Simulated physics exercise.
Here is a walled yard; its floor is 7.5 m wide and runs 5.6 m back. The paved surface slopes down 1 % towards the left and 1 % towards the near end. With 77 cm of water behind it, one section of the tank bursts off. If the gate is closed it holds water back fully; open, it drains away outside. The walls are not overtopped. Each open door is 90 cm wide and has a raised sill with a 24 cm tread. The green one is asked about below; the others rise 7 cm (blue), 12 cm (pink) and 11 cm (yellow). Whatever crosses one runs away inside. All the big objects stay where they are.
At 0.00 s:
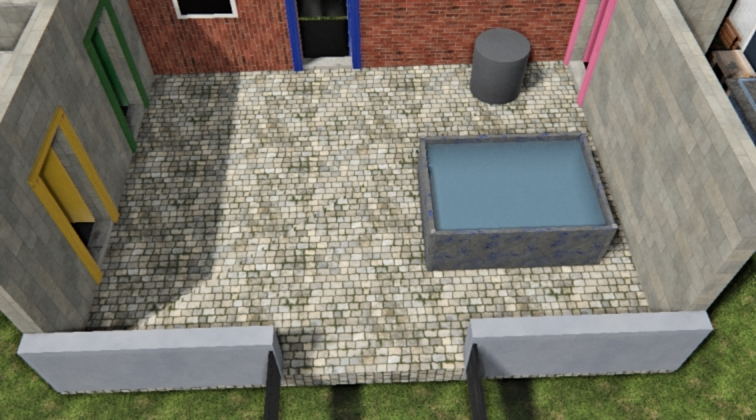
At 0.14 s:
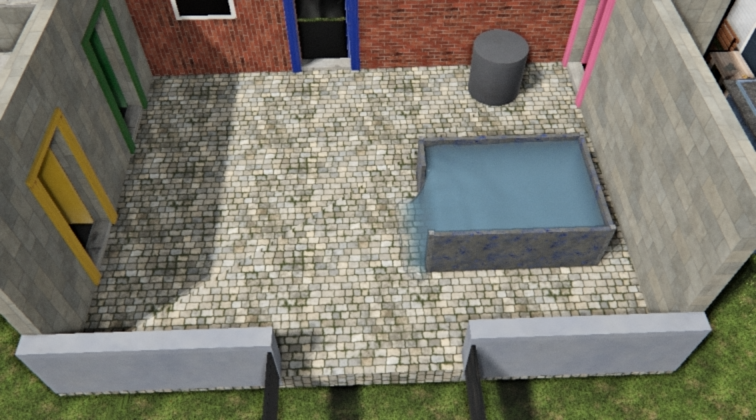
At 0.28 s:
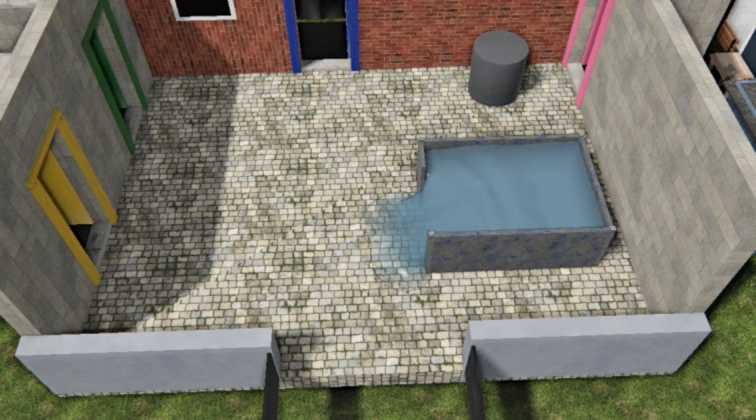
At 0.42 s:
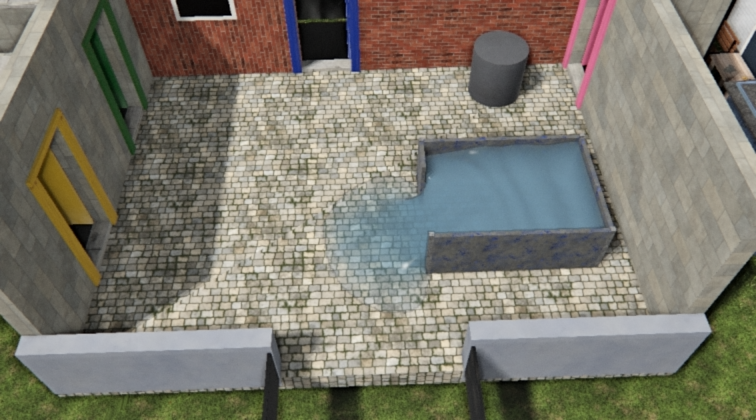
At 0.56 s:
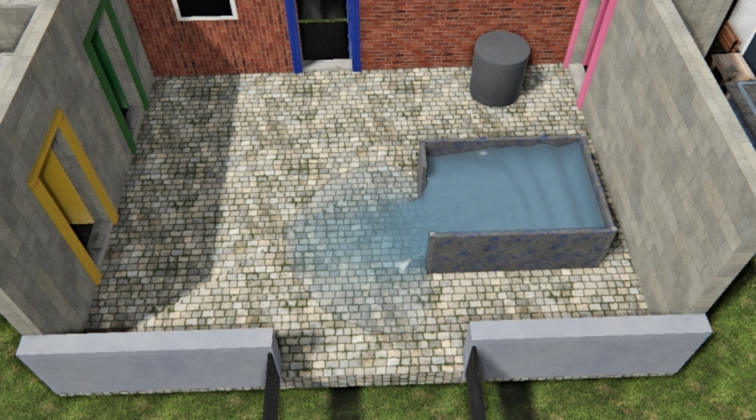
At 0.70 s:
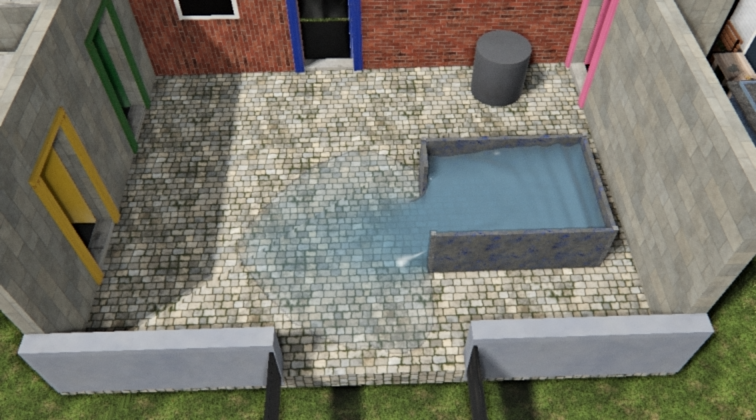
Water poured from the left side of a raised stone tank after a section of its wall gave way, then fanned out leftward across the cobbled yard in a widening, thinning sheet.
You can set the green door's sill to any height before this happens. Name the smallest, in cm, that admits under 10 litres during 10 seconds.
Close to 14 cm is just enough.
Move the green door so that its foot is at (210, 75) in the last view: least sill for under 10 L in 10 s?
About 15 cm.
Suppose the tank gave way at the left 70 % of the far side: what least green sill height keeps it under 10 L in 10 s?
Then roughly 22 cm.
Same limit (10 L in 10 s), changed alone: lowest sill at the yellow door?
About 26 cm at yellow.
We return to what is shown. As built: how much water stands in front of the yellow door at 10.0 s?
Some 11.0 cm.
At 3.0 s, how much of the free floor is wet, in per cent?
Near 50 per cent is wet.
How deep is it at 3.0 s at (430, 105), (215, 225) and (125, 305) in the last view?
Roughly 0, 4 and 21 cm, in turn.
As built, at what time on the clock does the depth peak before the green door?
At about 2.8 s.
After 1.4 s water covers 40 % of the floor, deepest (40 cm) near (420, 248); it has not reached the green door.
After 3.0 s water covers 50 % of the floor, deepest (36 cm) near (134, 364); 16 cm at the green door, 6 litres in over its 11 cm sill.
After 10.0 s water covers 85 % of the floor, deepest (12 cm) near (109, 249); 10 cm at the green door, 40 litres in over its 11 cm sill.
At the green door as built, the water arrived by 2.2 s and peaked near 17 cm at 2.8 s.
With a sill of 11.5 cm, 34 litres would have come in within the 10 s; with 15.5 cm, 3 litres. So under 10 litres takes about 14 cm.
